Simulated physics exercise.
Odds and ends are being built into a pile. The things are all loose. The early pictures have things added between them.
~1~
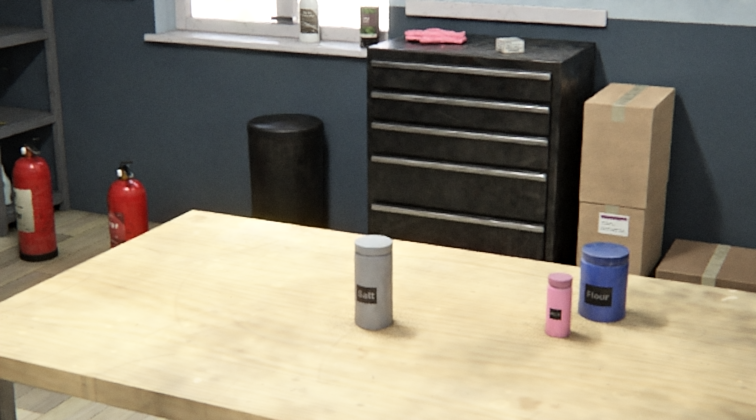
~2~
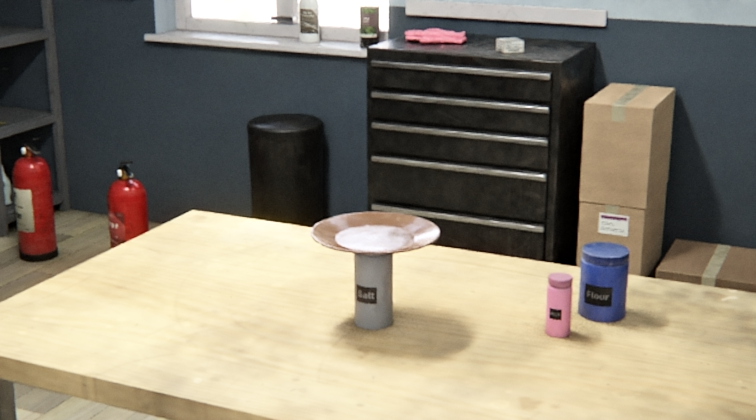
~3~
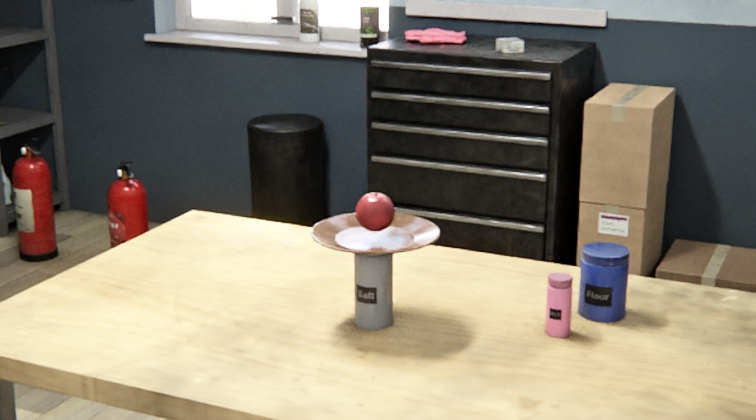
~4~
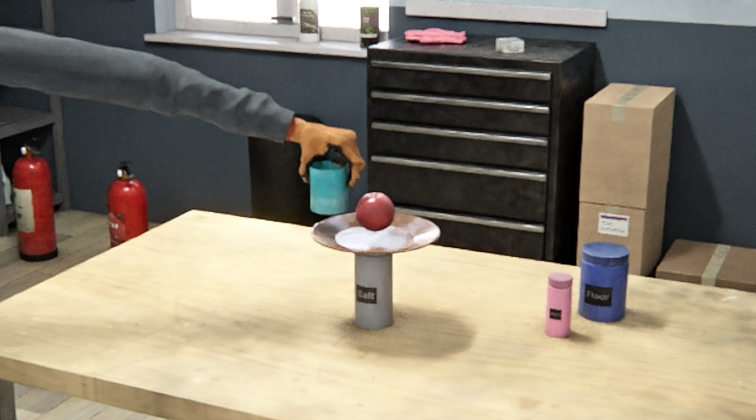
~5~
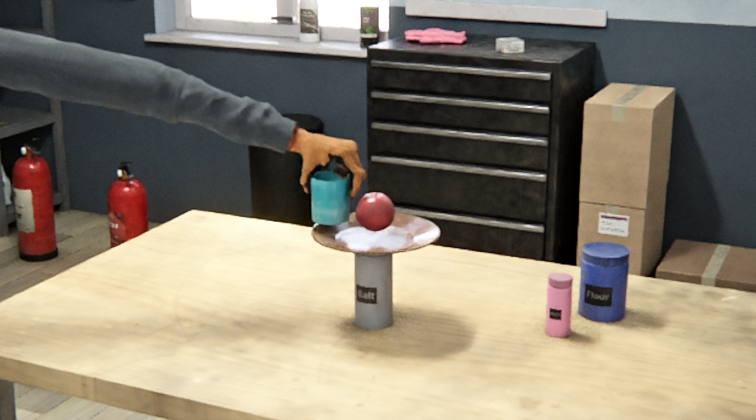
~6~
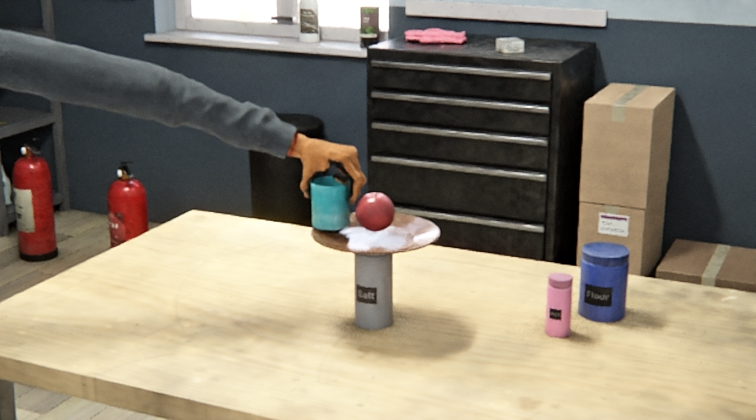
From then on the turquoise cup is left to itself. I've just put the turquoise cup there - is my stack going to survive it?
Yes, your stack survives.
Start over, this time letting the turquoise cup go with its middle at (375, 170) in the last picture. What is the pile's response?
Well, it topples after that.
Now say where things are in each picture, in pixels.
In the first frame, the last thing is not in view yet; pink shaker (559, 305).
In the second frame, the last thing is not in view yet; blue jar (604, 282).
In the third frame, the last thing is not in view yet; red apple (375, 212).
The fourth frame shows still above its spot; turquoise cup (329, 187); brown plate (375, 236).
The fifth frame shows still above its spot; turquoise cup (331, 198); grey jar (374, 282).
The sixth frame shows in place under the hand; turquoise cup (331, 203); pink shaker (559, 305).
Then, 0.50 s past the last view, nothing moves.
Then, 1.30 s past the last view, turquoise cup resting near (331, 204).
Finally, all 6 still in place. Final places as the last picture's camera would see them, turquoise cup near (330, 204). The pile keeps its balance.
